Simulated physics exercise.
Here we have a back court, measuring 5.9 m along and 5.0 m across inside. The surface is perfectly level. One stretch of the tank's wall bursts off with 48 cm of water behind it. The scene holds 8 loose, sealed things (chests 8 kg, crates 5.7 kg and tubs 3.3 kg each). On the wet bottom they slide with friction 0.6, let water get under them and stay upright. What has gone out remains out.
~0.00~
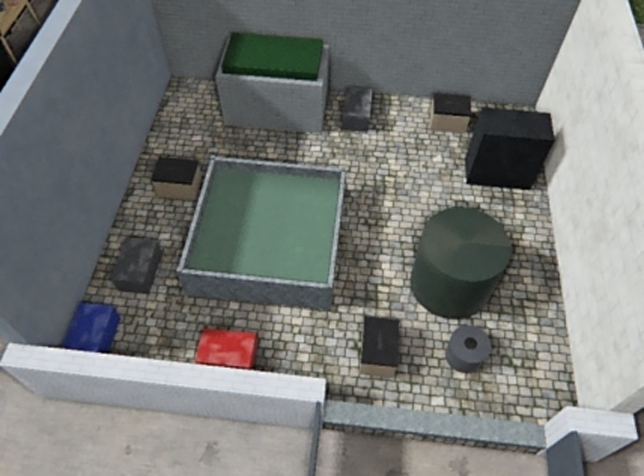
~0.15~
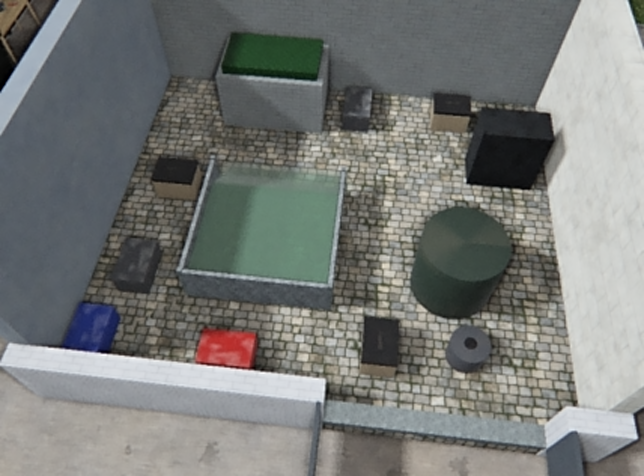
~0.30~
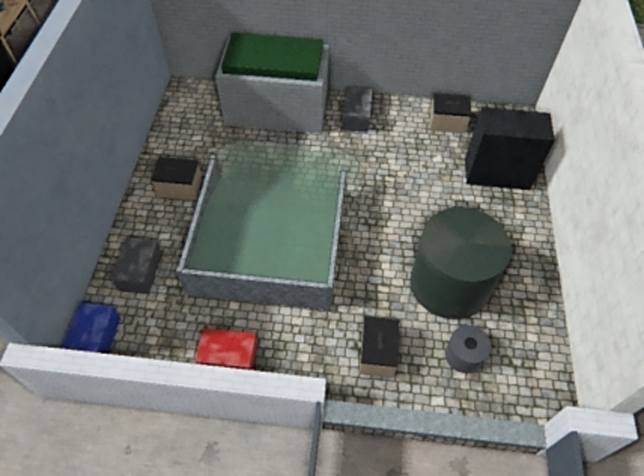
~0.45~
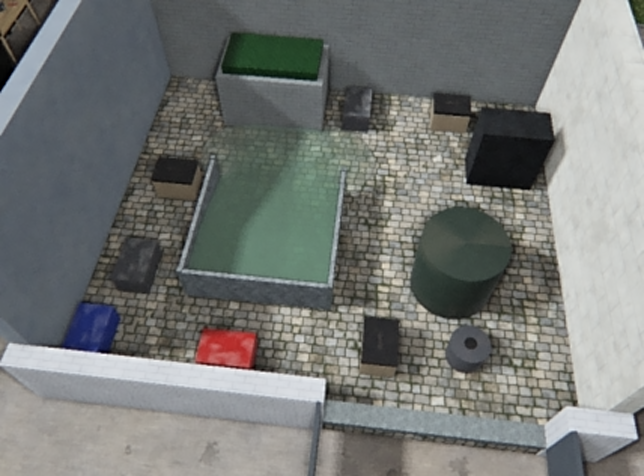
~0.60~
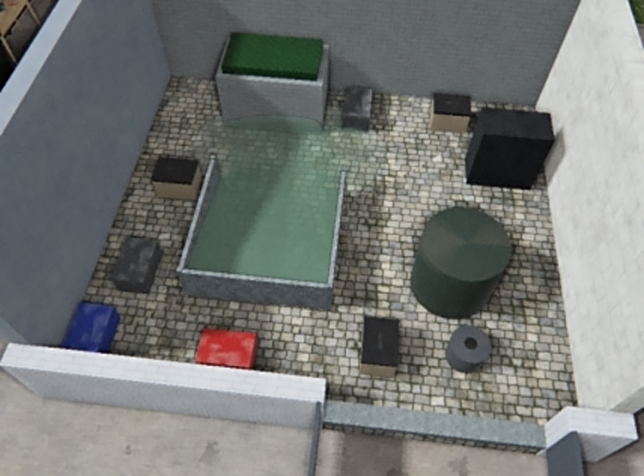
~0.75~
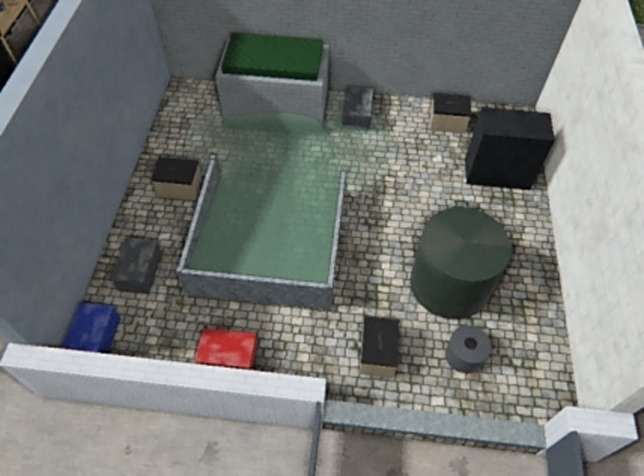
The clip shows a walled, cobbled yard with scattered boxes, a dark green cylinder and a water-filled tank whose far wall opens, letting shallow, clear water spread across the paving toward the green-topped planter while the boxes stay still.
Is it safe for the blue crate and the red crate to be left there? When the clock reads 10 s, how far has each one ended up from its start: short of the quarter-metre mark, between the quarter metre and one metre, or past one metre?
Blue crate: Past one metre; red crate: Past one metre.
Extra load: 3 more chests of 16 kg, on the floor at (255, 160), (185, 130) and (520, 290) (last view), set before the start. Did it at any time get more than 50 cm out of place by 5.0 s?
Taking them in order: Far enough, far enough and not far enough.
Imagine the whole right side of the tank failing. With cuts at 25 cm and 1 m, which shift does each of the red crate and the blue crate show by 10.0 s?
Note: Red crate unmoved, blue crate unmoved.
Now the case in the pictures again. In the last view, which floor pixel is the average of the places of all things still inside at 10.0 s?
Averaged position, last view: Near pixel (433, 341).
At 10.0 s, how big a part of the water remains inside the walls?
About 92 per cent.
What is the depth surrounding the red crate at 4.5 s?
The depth there is around 1 cm.
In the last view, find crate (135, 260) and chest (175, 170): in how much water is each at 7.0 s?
Depths: Near 4 cm, then near 8 cm.
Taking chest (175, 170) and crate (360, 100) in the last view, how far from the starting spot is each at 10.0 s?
350 cm and 350 cm, respectively.
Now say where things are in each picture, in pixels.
In the first frame, the blue crate at (88, 328) rests on the ground; the red crate at (226, 347), on the bottom; water covers 3.0 m2; 0 of 8 have shifted.
In the second frame, the blue crate at (88, 328) rests on the ground; the red crate at (226, 347) rests on the ground; 3.8 m2 under water; 0 of 8 have shifted.
In the third frame, the blue crate at (88, 328) rests on the ground; the red crate at (226, 347), on the bottom; water covers 4.7 m2; 0 of 8 have shifted.
In the fourth frame, the blue crate at (88, 328) rests on the ground; the red crate at (226, 347), on the bottom; 5.7 m2 under water; 0 of 8 have shifted.
In the fifth frame, the blue crate at (88, 328) rests on the ground; the red crate at (226, 347) rests on the ground; water covers 6.3 m2; 0 of 8 have shifted.
In the sixth frame, the blue crate at (88, 328), on the bottom; the red crate at (226, 347), on the bottom; water covers 7.0 m2; 0 of 8 have shifted.
After 2.0 s the blue crate is near (88, 328), 0.0 m from its start, aground; the red crate is near (226, 347), 0.0 m from its start, aground; 0 of 8 are out; 1 afloat.
After 4.5 s the blue crate is near (107, 337), 0.3 m from its start, afloat; the red crate is near (226, 347), 0.0 m from its start, aground; 0 of 8 are out; 4 afloat.
After 7.0 s the blue crate is near (250, 316), 1.8 m from its start, afloat; the red crate is near (329, 318), 1.2 m from its start, afloat; 0 of 8 are out; 6 afloat.
After 10.0 s the blue crate is near (379, 416), 3.4 m from its start, aground; the red crate is near (447, 330), 2.5 m from its start, afloat; 0 of 8 are out; 7 afloat.
